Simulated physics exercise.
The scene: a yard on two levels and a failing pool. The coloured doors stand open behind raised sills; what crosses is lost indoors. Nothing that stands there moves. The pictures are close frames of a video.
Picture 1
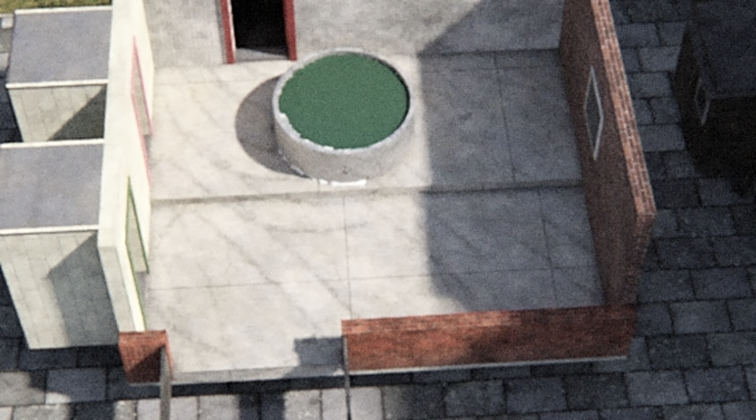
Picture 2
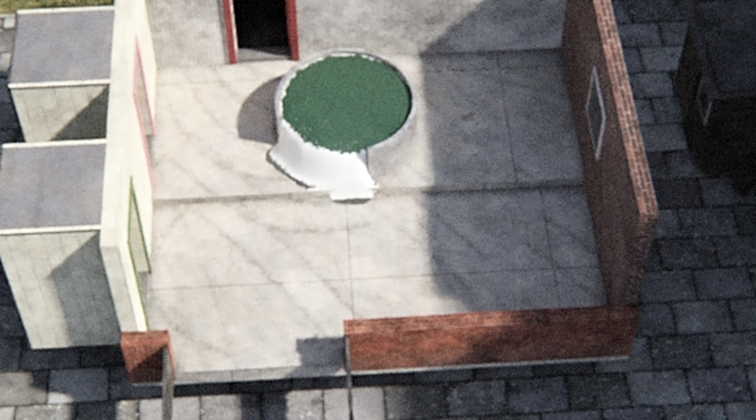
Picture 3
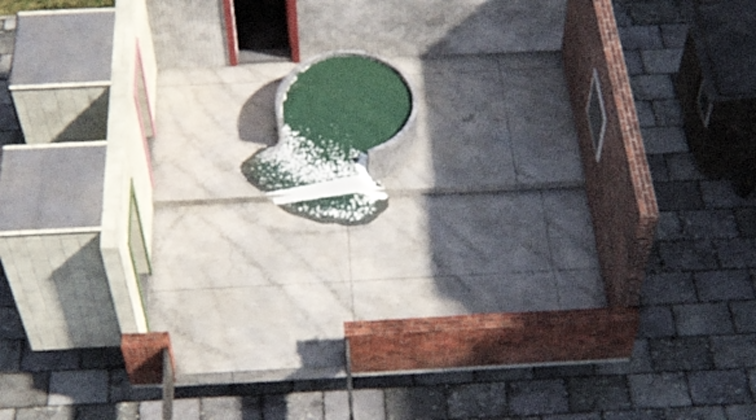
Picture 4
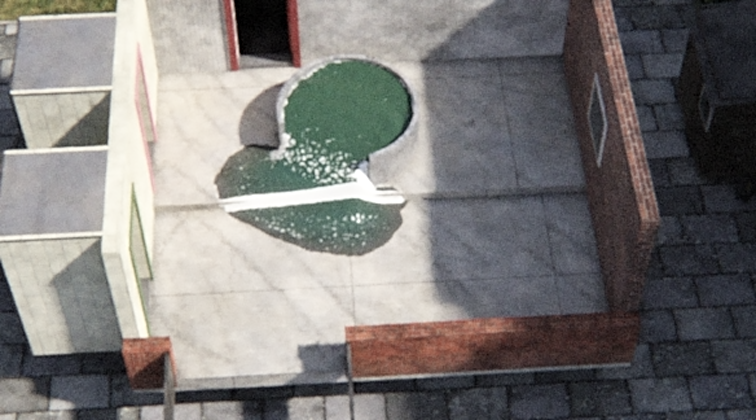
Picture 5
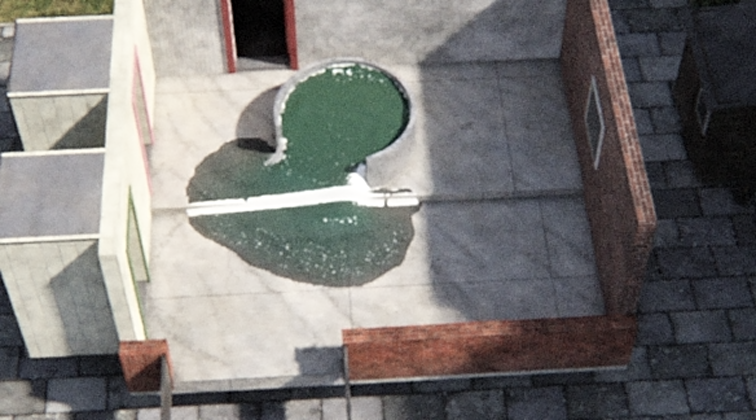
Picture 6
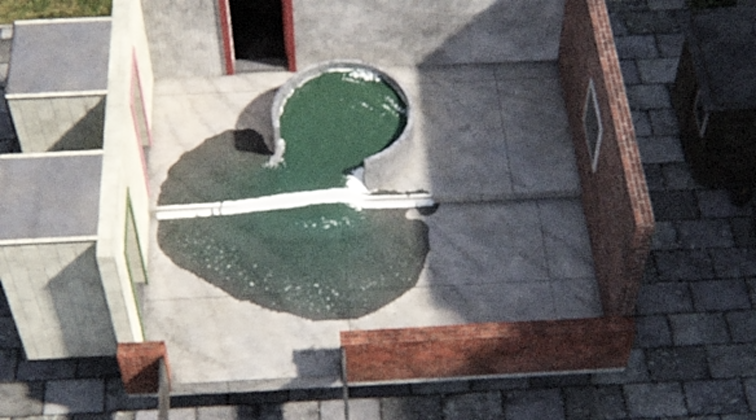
To begin with, green water sits still in a round tank inside a walled yard. The tank's near side gives way in a burst of white, and water pours through the gap onto the pale paving. The dark green pool spreads toward the viewer and to both sides, crossing a whitened step, while the tank's level drops.
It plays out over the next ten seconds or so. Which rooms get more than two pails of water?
In the end: The green door floods; the red door holds within the limit; the pink door holds within the limit.
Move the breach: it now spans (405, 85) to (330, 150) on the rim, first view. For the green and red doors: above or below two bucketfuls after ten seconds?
My reading: Green door takes more, red door takes less.
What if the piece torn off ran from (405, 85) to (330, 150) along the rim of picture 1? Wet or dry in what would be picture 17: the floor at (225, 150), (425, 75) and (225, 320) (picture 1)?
As listed: Dry, clear, not flooded.
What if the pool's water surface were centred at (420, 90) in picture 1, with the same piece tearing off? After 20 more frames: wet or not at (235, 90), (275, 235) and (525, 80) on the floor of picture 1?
One after the other: Clear, under water, free of water.
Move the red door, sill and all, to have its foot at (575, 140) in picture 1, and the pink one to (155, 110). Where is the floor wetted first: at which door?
It is the door marked green.
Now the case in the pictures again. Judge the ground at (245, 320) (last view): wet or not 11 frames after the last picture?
At that place: Flooded.
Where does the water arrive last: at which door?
The red one.
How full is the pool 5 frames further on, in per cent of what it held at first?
Close to 54 %.
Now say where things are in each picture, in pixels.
In the first picture, still water in the round tank at (344, 103).
In the second picture, water pours out at (316, 166) and has run to (372, 187).
In the third picture, the front is at (247, 165), out from the gap at (317, 170).
In the fourth picture, the front is at (221, 180), out from the gap at (318, 176).
In the fifth picture, the front is at (195, 218), out from the gap at (315, 179).
In the sixth picture, water pours out at (313, 180) and has run to (168, 249).
A moment on, water covers 40 % of the floor; the green door under two buckets in, the red door not reached, the pink door wet at the sill, nothing in.
Next, water covers 40 % of the floor; the green door over two buckets in, the red door not reached, the pink door under two buckets in.
Then, water covers 50 % of the floor; the green door over two buckets in, the red door not reached, the pink door under two buckets in.
Later, water covers 50 % of the floor; the green door far over two buckets in, the red door wet at the sill, nothing in, the pink door under two buckets in.
In the end, water covers 60 % of the floor; the green door far over two buckets in, the red door wet at the sill, nothing in, the pink door under two buckets in.
